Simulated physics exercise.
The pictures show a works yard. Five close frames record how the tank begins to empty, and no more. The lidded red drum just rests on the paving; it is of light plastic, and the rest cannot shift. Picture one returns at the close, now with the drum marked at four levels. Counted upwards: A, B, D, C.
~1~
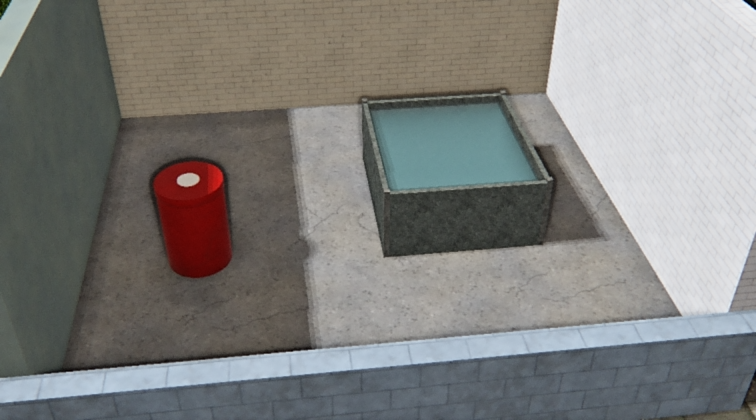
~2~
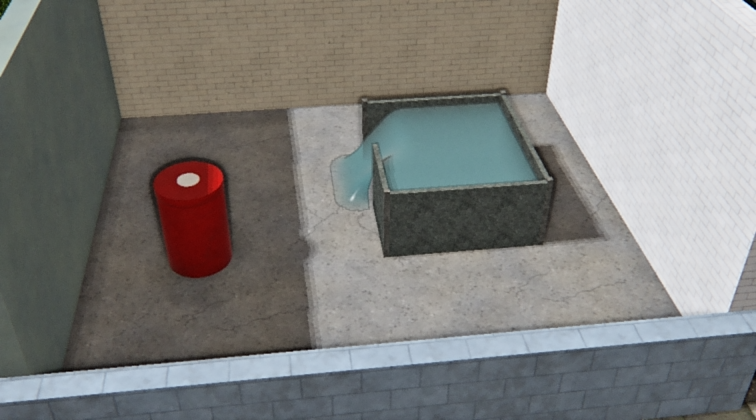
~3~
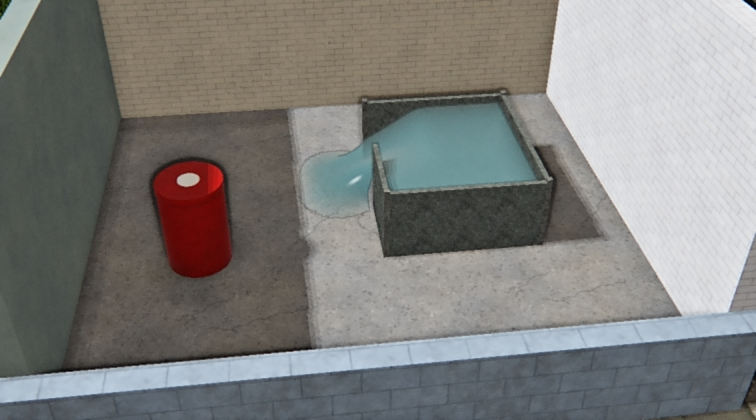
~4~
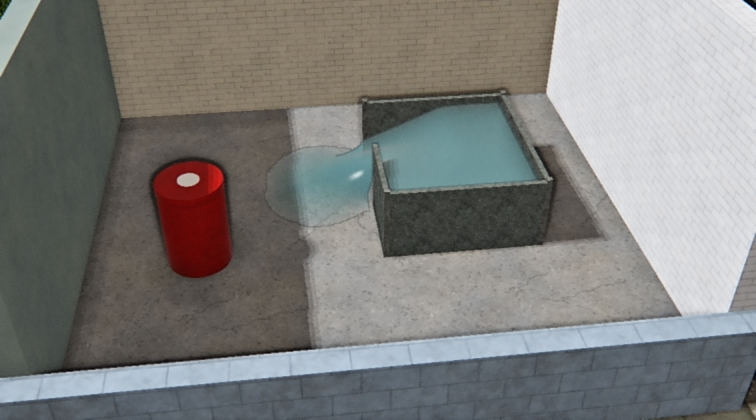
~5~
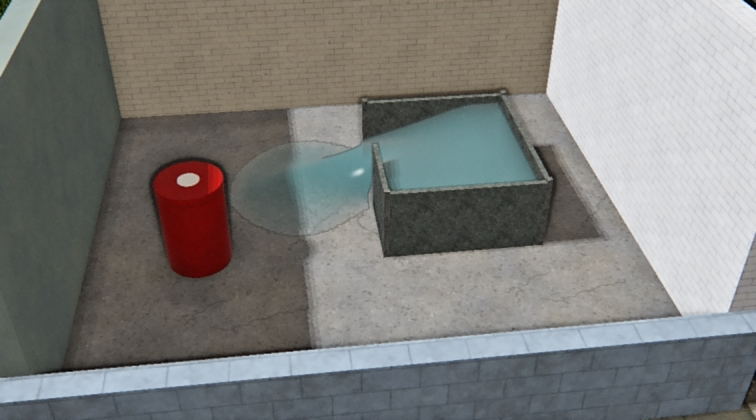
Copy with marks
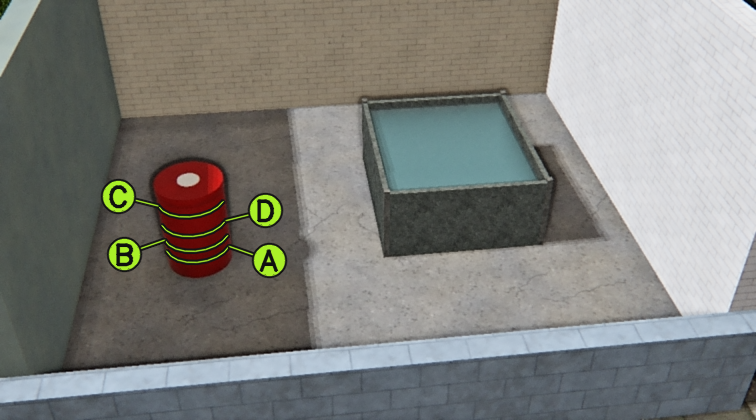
The clip shows a walled works yard with a red drum on the left and a full water tank on the right. The tank's left side opens, and water pours out, spreading leftward across the ground in a widening pool.
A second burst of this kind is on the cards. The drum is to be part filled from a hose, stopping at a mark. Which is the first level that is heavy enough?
A is the one.
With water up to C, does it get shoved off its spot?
No, not at all.
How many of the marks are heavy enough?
All of the four.
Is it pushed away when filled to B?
No, that is safe.
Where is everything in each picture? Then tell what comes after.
Lid of the red drum at (188, 180); tank full, its middle at (450, 146).
Water covers 2 % of the ground and is seen nearest the drum at (354, 203).
Water covers 3 % of the ground and is seen nearest the drum at (324, 210).
Water covers 6 % of the ground and is seen nearest the drum at (279, 206).
Lid of the red drum at (188, 180); water covers 9 % of the ground and is seen nearest the drum at (268, 222).
On the marked copy, A at (197, 262); B at (195, 251); C at (189, 216); D at (192, 236); from the bottom up A, B, D, C.
With A, it does not move.
With B, it does not move.
With C, it does not move.
With D, it does not move.
